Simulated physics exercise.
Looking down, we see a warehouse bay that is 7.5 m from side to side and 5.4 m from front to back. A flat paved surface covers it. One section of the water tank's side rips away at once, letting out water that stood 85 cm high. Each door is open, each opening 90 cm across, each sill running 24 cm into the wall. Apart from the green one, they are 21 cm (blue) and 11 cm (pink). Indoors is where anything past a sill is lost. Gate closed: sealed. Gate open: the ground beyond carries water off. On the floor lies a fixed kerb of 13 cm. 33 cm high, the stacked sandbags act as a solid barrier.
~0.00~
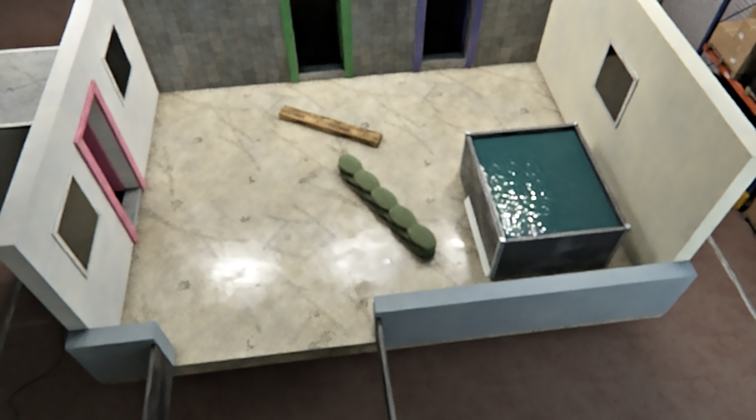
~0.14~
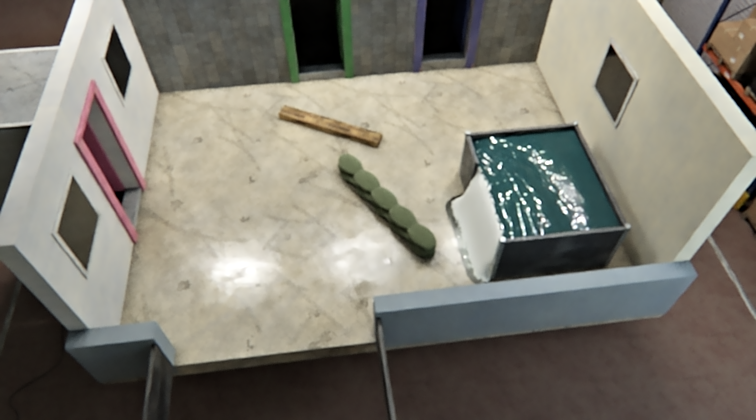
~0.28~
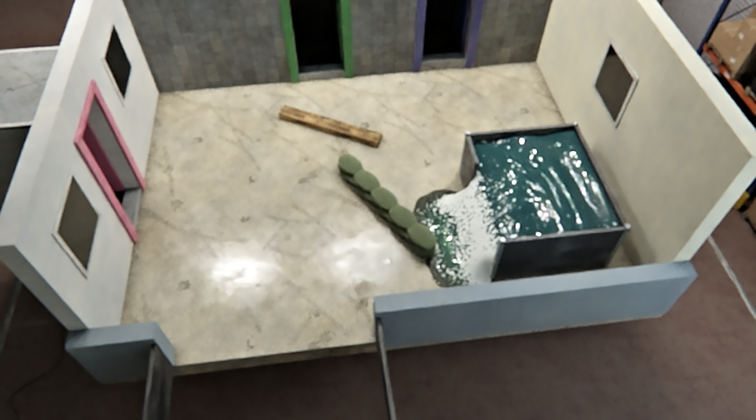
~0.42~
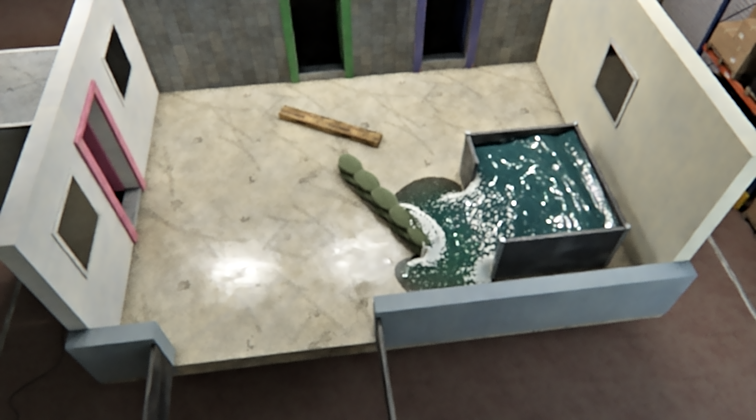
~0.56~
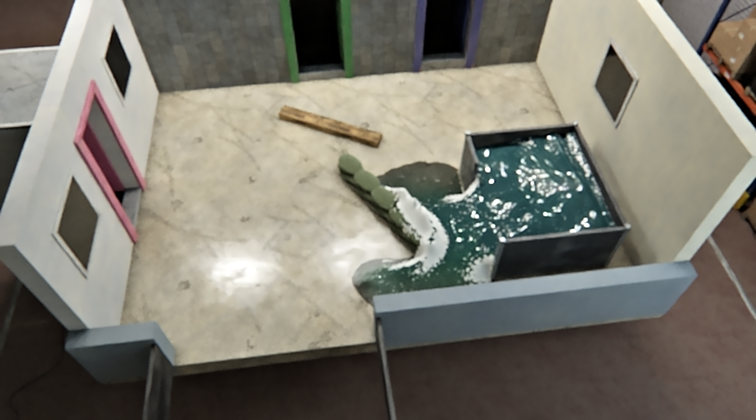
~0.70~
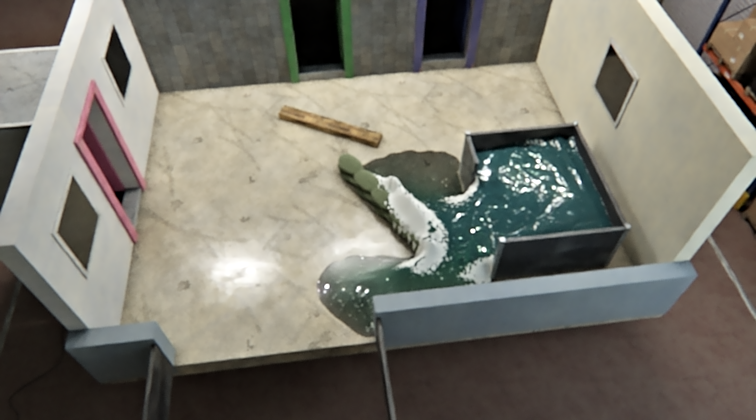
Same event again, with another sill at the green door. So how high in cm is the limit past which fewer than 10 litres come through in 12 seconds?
The limit is about 11 cm.
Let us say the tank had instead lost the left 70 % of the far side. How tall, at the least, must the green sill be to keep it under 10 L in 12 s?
Near 17 cm.
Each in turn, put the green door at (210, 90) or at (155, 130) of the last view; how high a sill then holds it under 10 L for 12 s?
About 13.0 cm, then about 13.5 cm.
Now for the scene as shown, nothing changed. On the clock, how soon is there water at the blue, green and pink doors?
Times: Blue = 2.0 s, green = 1.8 s, pink = 2.6 s.
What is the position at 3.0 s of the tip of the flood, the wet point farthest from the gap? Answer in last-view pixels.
The farthest wet point sits near (158, 99) in the last view.
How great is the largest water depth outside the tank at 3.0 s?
I'd put it near 26 cm.
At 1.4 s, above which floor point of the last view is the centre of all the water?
About (472, 225).
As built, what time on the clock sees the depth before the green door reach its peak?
The depth peaks at about 2.0 seconds.
After 1.4 s water covers 35 % of the floor, deepest (52 cm) near (440, 242); it has not reached the green door.
After 3.0 s water covers 75 % of the floor, deepest (26 cm) near (440, 242); 11 cm at the green door, 0 litres in over its 17 cm sill.
After 12.0 s water covers 95 % of the floor, deepest (12 cm) near (527, 163); 6 cm at the green door, 0 litres in over its 17 cm sill.
At the green door as built, the water arrived by 1.8 s and peaked near 15 cm at 2.0 s.
With a sill of 9.5 cm, 19 litres would have come in within the 12 s; with 13.5 cm, 3 litres. So under 10 litres takes about 11 cm.
